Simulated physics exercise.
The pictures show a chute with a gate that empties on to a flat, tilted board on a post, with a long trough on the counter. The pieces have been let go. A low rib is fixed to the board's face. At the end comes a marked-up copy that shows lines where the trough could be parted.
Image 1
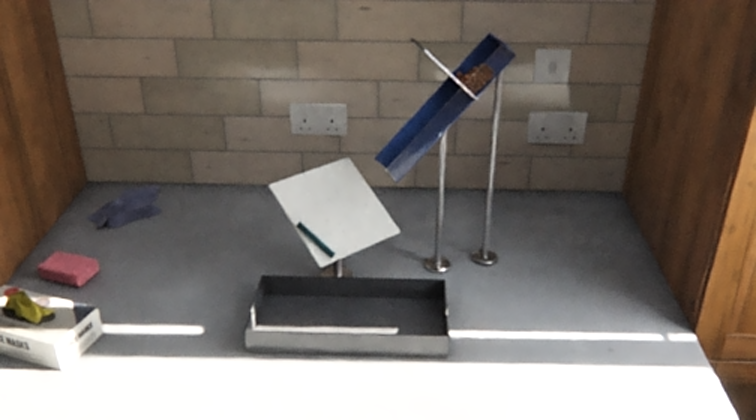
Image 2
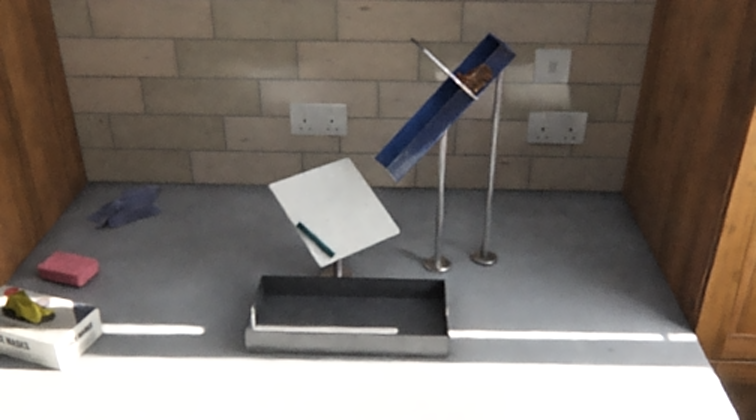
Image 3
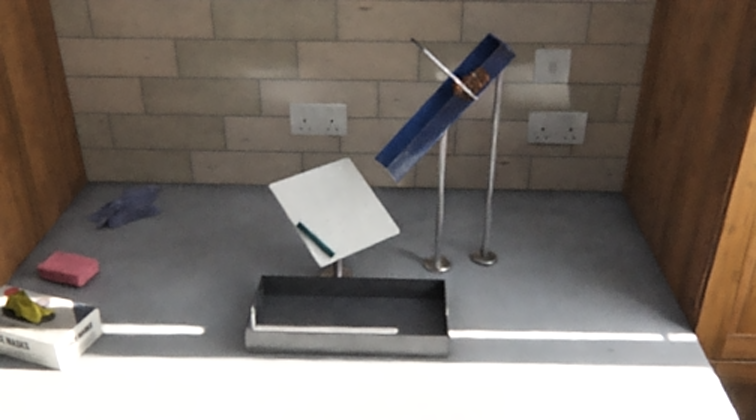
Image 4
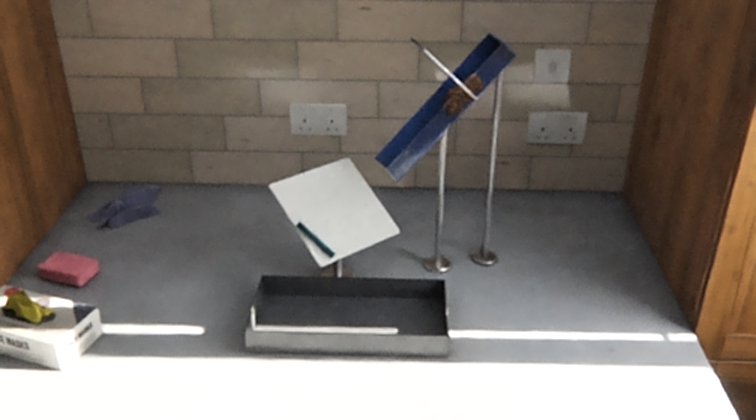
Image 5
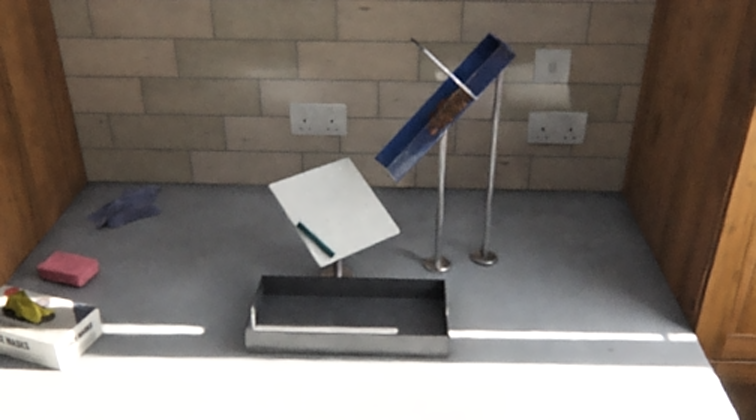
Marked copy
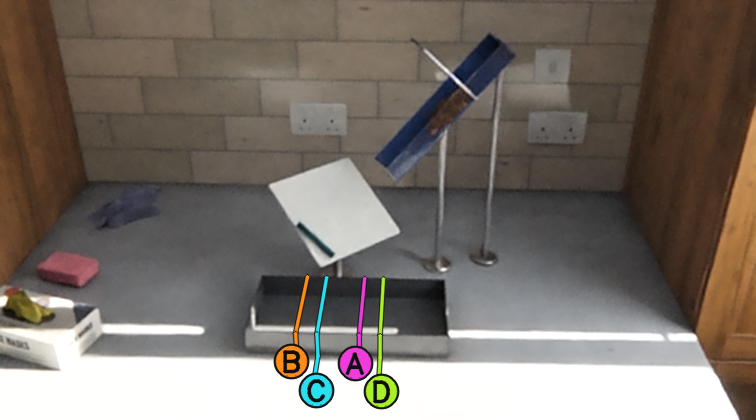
On a grey kitchen counter, a clump of small brown pieces near the top of a sloping blue chute slid partway down it, while the tilted white board and empty trough below stayed still.
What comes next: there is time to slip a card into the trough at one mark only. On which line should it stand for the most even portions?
It is A.
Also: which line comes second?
D it is.
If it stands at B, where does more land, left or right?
More lands on the right.
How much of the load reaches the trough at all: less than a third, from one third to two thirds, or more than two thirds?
More than two thirds.
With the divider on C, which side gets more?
More lands on the right.
On the marked copy, line A crosses the front rim at (359, 334); line B crosses the front rim at (295, 332); line C crosses the front rim at (317, 333); line D crosses the front rim at (380, 334).
With A, of what is caught, close to two thirds on the left of the divider, close to a third on the right.
With B, of what is caught, none at all on the left of the divider, the whole lot on the right.
With C, of what is caught, none at all on the left of the divider, the whole lot on the right.
With D, of what is caught, the bulk on the left of the divider, close to a quarter on the right.
